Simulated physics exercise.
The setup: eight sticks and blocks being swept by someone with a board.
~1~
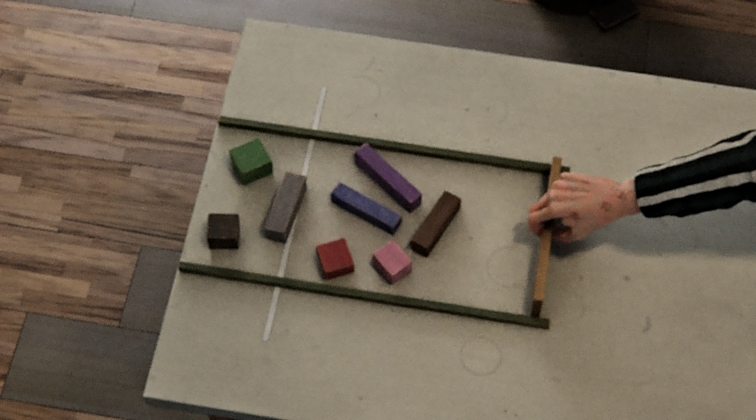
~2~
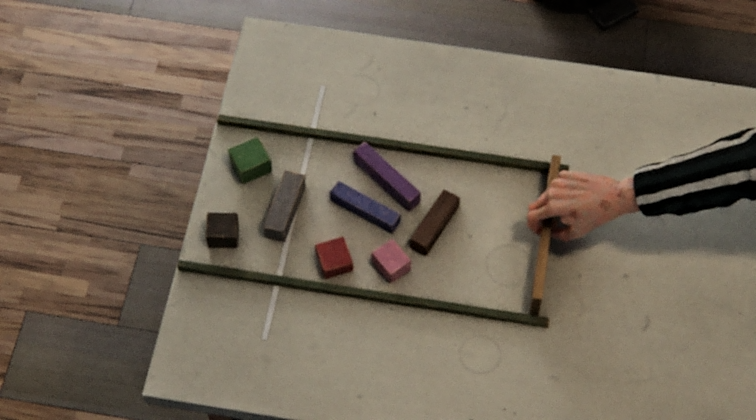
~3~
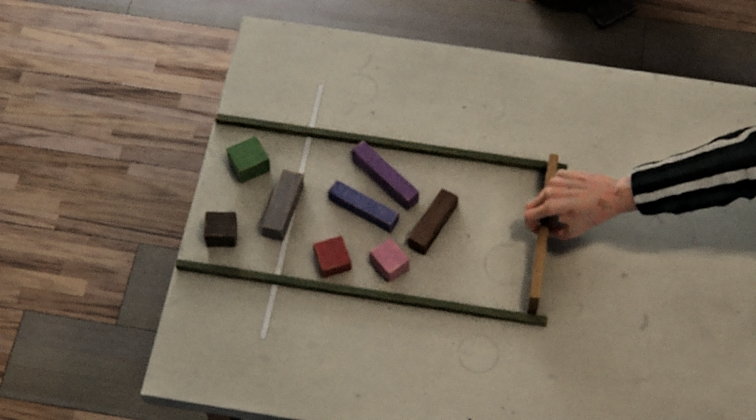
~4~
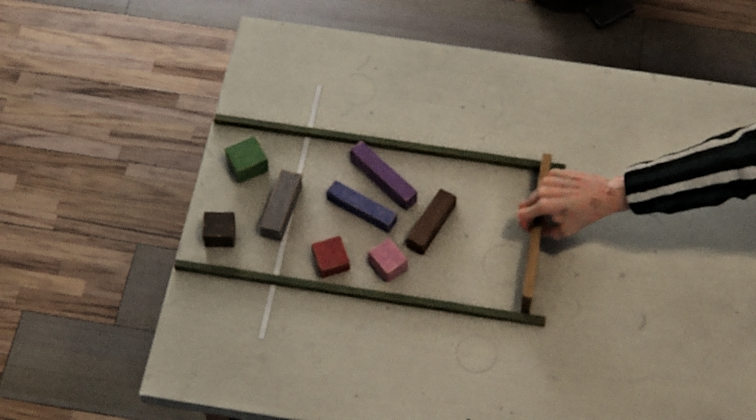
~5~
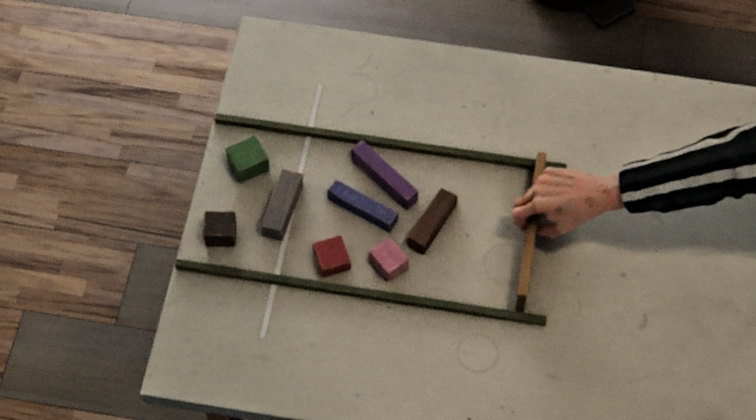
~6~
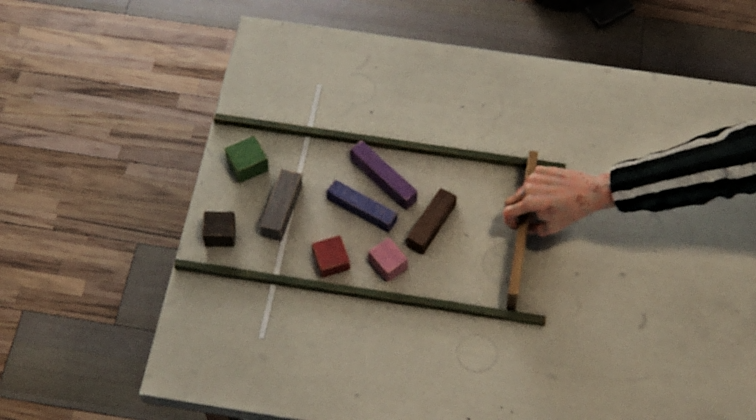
A hand in a black sleeve with white stripes grips a wooden board at the right of a pale tabletop, seen from above, with wood flooring to the left. Between two dark green rails lie green and black blocks at left, a grey bar by a white tape line, purple and blue bars mid-table, and red, pink and brown pieces. The hand slides the board slightly left, touching none of them, while the view barely shifts.
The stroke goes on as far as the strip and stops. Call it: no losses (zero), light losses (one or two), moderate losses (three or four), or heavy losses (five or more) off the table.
No losses.
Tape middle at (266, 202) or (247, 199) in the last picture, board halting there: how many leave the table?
Counts per try: 1 and 2.
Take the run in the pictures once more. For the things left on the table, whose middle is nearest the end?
Answer: The black block.
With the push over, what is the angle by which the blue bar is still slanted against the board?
Angle: Close to 0 degrees.
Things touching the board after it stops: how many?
2 end up touching it.
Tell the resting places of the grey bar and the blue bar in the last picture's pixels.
I'd put one close to (229, 195) and the other close to (249, 196).
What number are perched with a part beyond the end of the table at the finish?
In total, 1 of them.
A little later, none off yet; black block at rest near (219, 229); green block at rest near (247, 159); grey bar at rest near (282, 205).
Next, none off yet; black block at rest near (219, 229); green block at rest near (245, 160); grey bar shifted a little near (261, 200).
When it is over, the number that fall off is zero.
